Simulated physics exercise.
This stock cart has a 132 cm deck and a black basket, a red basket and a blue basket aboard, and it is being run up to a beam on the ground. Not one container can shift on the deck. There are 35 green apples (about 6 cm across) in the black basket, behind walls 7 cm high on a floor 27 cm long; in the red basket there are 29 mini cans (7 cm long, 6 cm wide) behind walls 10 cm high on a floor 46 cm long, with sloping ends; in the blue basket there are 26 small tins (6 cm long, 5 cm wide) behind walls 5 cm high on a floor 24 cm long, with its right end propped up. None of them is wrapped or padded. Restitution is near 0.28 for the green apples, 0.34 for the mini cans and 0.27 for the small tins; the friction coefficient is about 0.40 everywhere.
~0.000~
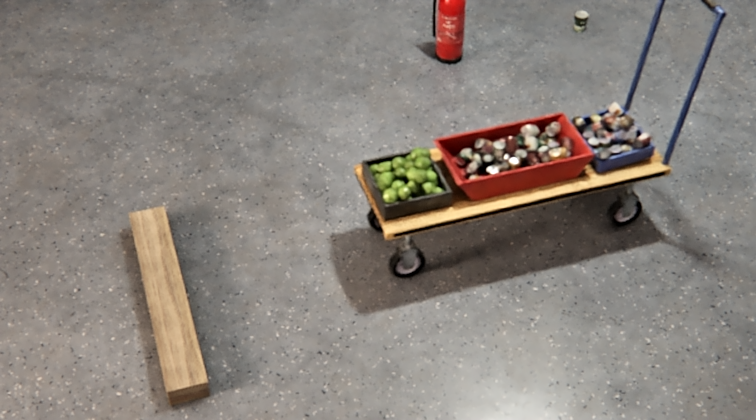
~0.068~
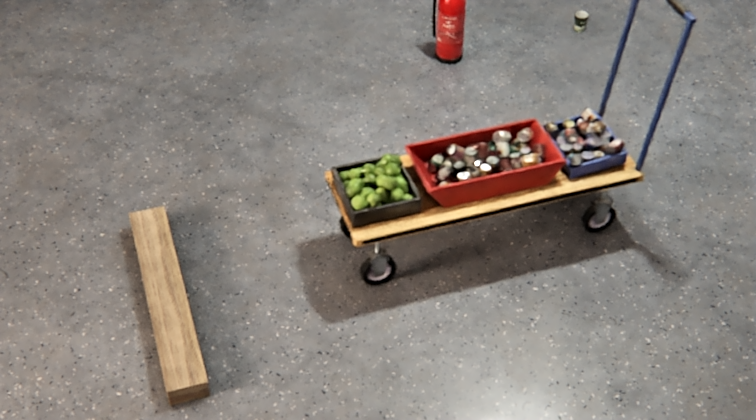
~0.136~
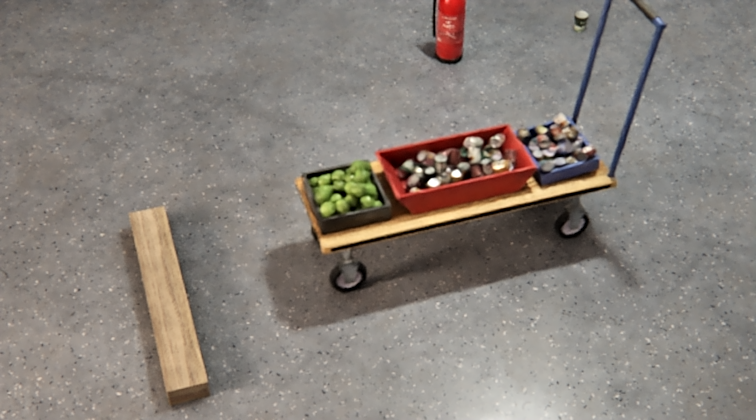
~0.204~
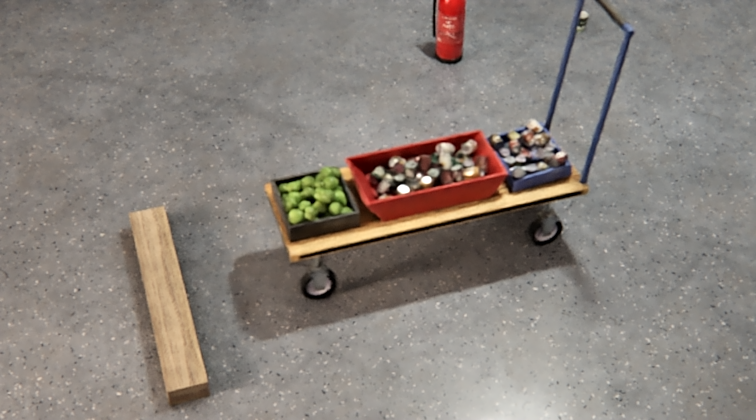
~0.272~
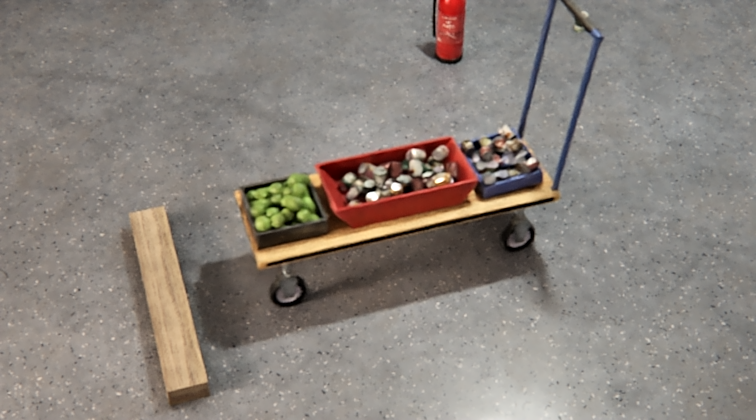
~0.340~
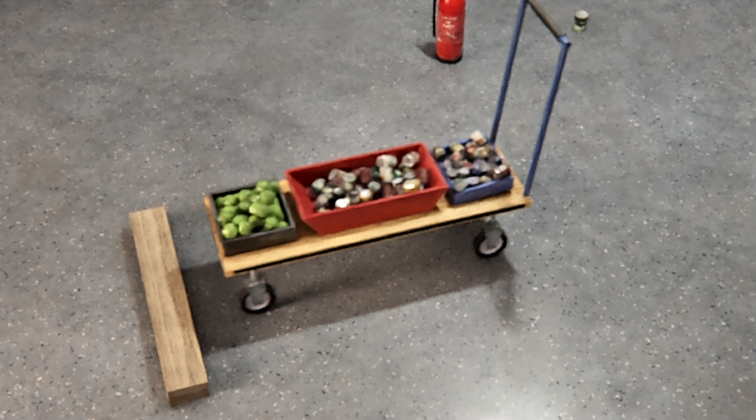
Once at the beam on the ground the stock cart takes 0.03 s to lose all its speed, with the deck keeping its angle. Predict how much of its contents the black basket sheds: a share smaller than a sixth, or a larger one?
Looks like the escaped portion is a heftier fraction than a sixth.
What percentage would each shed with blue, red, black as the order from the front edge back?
Black basket 20 %, red basket 0 %, blue basket 30 %.
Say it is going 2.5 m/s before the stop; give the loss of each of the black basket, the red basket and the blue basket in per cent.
In that case the black basket sheds 30 per cent of its load, the red basket 20 per cent, and the blue basket 20 per cent.
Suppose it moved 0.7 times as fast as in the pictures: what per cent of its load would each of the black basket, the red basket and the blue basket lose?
Black basket 20, red basket 0, blue basket 10 per cent.
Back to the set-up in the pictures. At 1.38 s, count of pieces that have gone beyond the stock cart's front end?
I'd put it at some 8 pieces.
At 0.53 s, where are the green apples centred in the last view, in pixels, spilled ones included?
In the last view they're centred near (193, 223).
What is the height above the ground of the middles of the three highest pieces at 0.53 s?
Height, averaged: Around 56 cm.
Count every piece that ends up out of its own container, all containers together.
Taken together it comes to about 20.
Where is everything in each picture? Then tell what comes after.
In the first frame (we follow the rim corner now nearest the camera), black basket at (387, 205); red basket at (461, 183); 87 cm still to roll; nothing out yet.
Black basket at (356, 212); red basket at (431, 189); 74 cm still to roll, in the second frame.
Black basket at (324, 219); red basket at (400, 196); 60 cm still to roll, in the third frame.
Black basket at (292, 226); red basket at (369, 203); 47 cm still to roll, in the fourth frame.
Black basket at (259, 234); red basket at (337, 210); 33 cm still to roll, in the fifth frame.
Black basket at (226, 241); red basket at (305, 217); 20 cm still to roll; nothing out yet, in the sixth frame.
After 0.43 s, the wheels strike.
After 0.53 s, 2 of 35 out of the black basket, 0 of 29 out of the red basket and 3 of 26 out of the blue basket.
After 0.65 s, 7 of 35 out of the black basket, 1 of 29 out of the red basket and 4 of 26 out of the blue basket.
After 0.88 s, 9 of 35 out of the black basket, 2 of 29 out of the red basket and 7 of 26 out of the blue basket.
When it is over (at 1.38 s), 9 of 35 out of the black basket, 2 of 29 out of the red basket and 8 of 26 out of the blue basket. Asked share, 9 of 35, 26 per cent.
